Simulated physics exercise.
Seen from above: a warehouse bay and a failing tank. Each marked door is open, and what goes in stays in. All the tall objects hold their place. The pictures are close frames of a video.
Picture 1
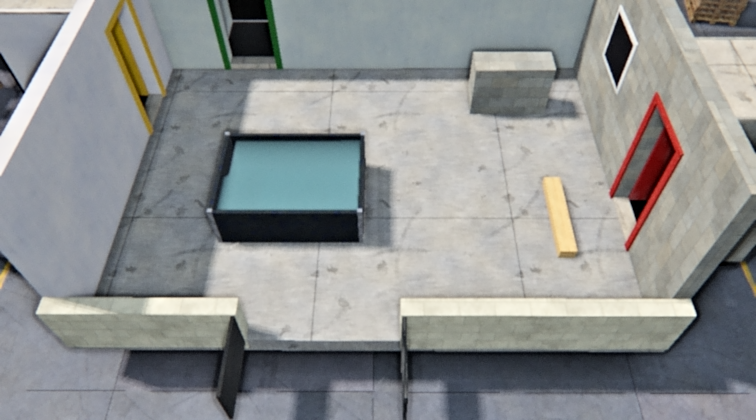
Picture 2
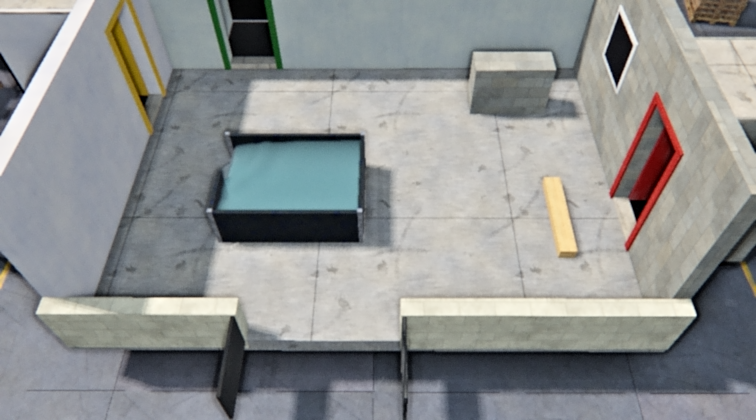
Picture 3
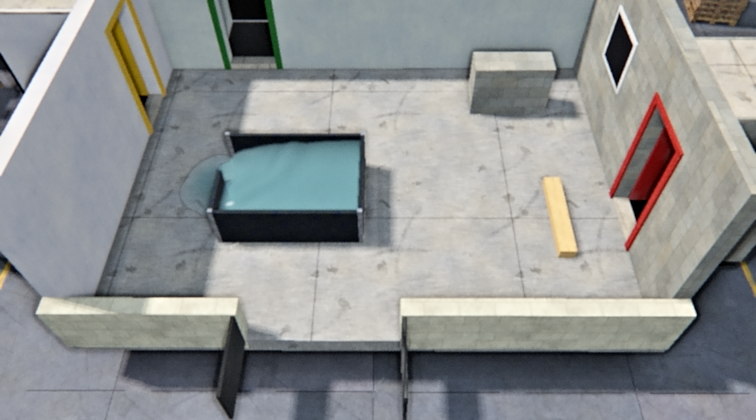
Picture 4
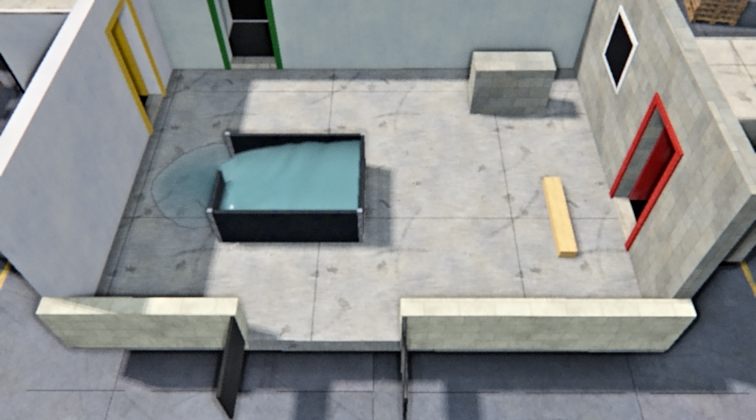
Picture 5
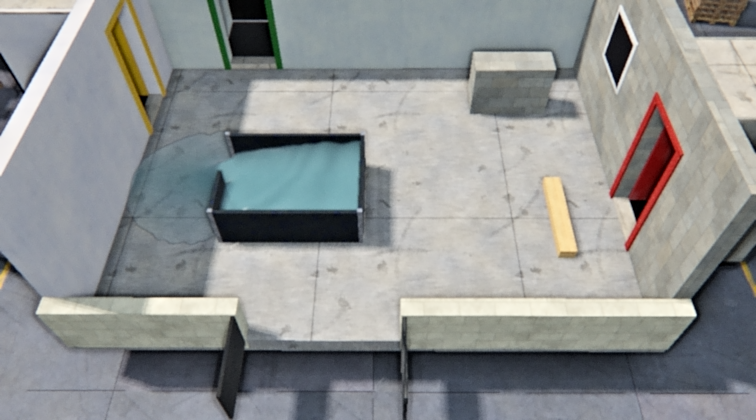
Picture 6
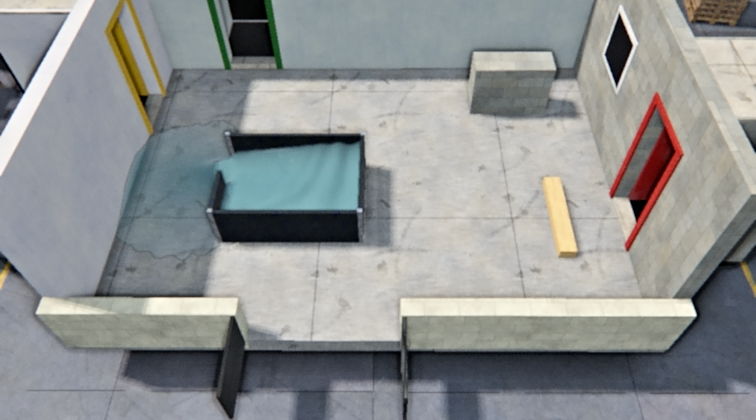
In this clip, seen from above, a dark-sided tank of blue-green water stands in a walled warehouse bay, then its left side opens and water pours out, spreading left across the floor to the wall near the yellow-framed doorway.
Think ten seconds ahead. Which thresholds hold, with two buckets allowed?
In the end: The green door admits no more than that; the red door admits no more than that; the yellow door lets in a lot.
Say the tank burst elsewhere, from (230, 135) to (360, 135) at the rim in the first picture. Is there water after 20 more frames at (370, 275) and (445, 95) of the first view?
One after the other: Not flooded, under water.
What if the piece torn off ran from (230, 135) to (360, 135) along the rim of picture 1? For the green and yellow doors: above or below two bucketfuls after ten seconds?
Then: Green goes over, yellow is over.
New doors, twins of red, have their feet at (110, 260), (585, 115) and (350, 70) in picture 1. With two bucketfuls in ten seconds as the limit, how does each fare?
One after the other: Passes that mark, holds, takes less.
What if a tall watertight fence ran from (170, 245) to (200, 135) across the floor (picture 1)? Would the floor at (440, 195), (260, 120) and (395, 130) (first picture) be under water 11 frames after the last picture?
In that order: Clear, covered, free of water.
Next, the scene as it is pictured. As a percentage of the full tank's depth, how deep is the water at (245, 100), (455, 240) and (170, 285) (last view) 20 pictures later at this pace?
In turn 6, 0 and 12 in a hundred.
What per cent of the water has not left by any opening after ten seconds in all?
Roughly 94 per cent.
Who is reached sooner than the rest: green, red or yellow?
It is the one in yellow.
A moment on, water covers 15 % of the floor; the green door not reached, the red door not reached, the yellow door wet at the sill, nothing in.
Next, water covers 20 % of the floor; the green door wet at the sill, nothing in, the red door not reached, the yellow door under two buckets in.
Then, water covers 35 % of the floor; the green door wet at the sill, nothing in, the red door not reached, the yellow door over two buckets in.
Later, water covers 75 % of the floor; the green door under two buckets in, the red door not reached, the yellow door over two buckets in.
In the end, water covers 95 % of the floor; the green door under two buckets in, the red door under two buckets in, the yellow door over two buckets in.
